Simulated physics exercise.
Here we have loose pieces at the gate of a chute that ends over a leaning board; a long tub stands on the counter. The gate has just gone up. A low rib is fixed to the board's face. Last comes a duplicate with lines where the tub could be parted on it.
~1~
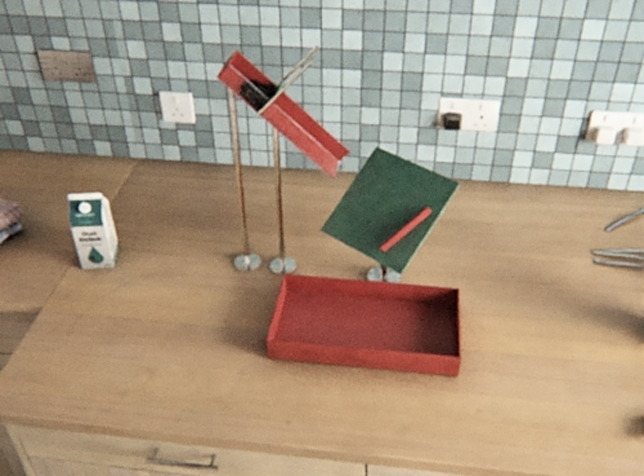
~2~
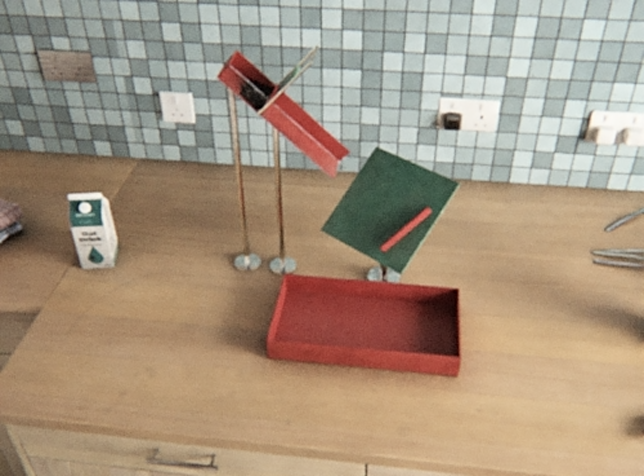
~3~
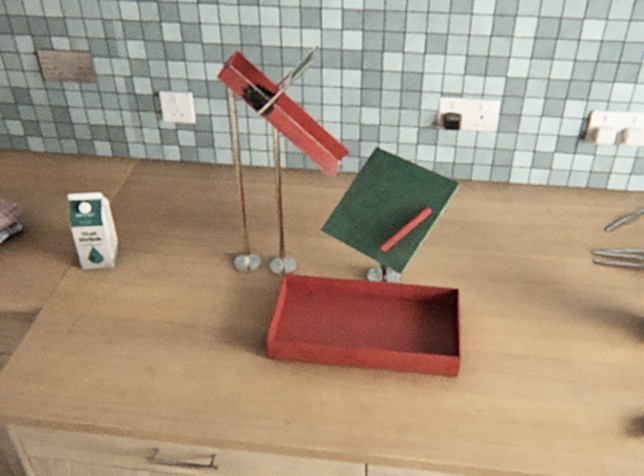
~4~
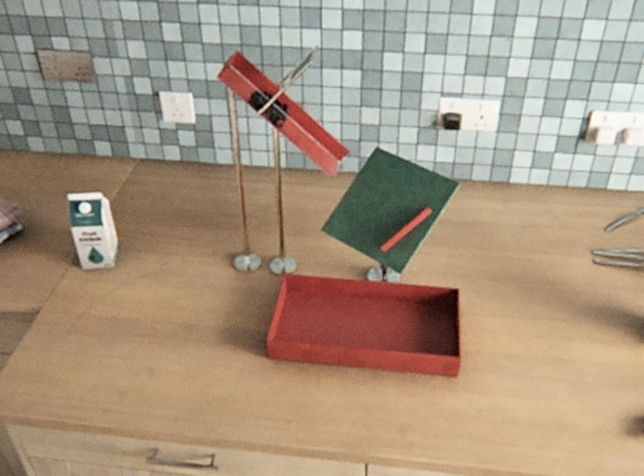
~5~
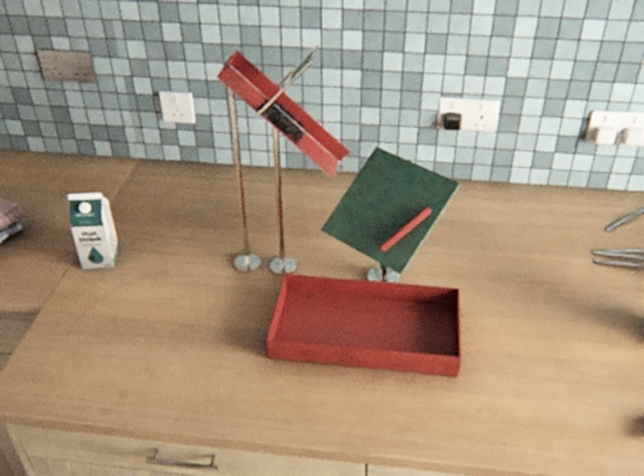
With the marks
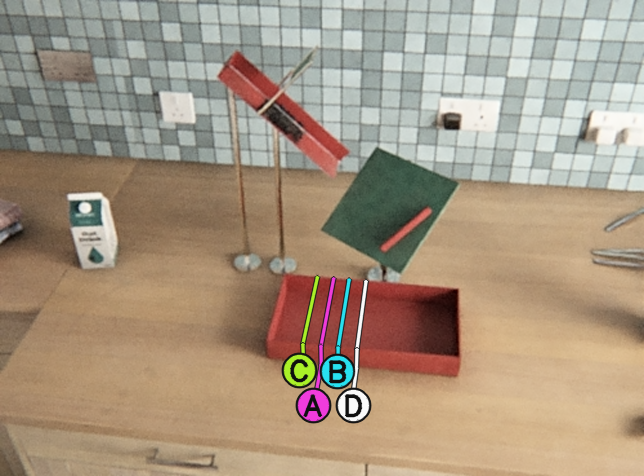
Dark beans sit bunched near the top of a sloping red chute on thin stands, above a tilted green board and an empty red tub on a wooden counter. They slide down the chute toward the right, reaching roughly halfway to its lip, while everything else stays still.
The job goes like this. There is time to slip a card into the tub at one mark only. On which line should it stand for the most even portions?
B is best.
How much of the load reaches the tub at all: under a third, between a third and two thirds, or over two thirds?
Over two thirds.
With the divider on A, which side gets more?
More lands on the right.
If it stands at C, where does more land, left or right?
Right.
On the marked copy, line A crosses the front rim at (321, 345); line B crosses the front rim at (338, 346); line C crosses the front rim at (303, 343); line D crosses the front rim at (357, 348).
With A, of what is caught, about a tenth on the left of the divider, the larger part on the right.
With B, of what is caught, roughly half on the left of the divider, roughly half on the right.
With C, of what is caught, about a tenth on the left of the divider, almost all on the right.
With D, of what is caught, almost all on the left of the divider, about a tenth on the right.
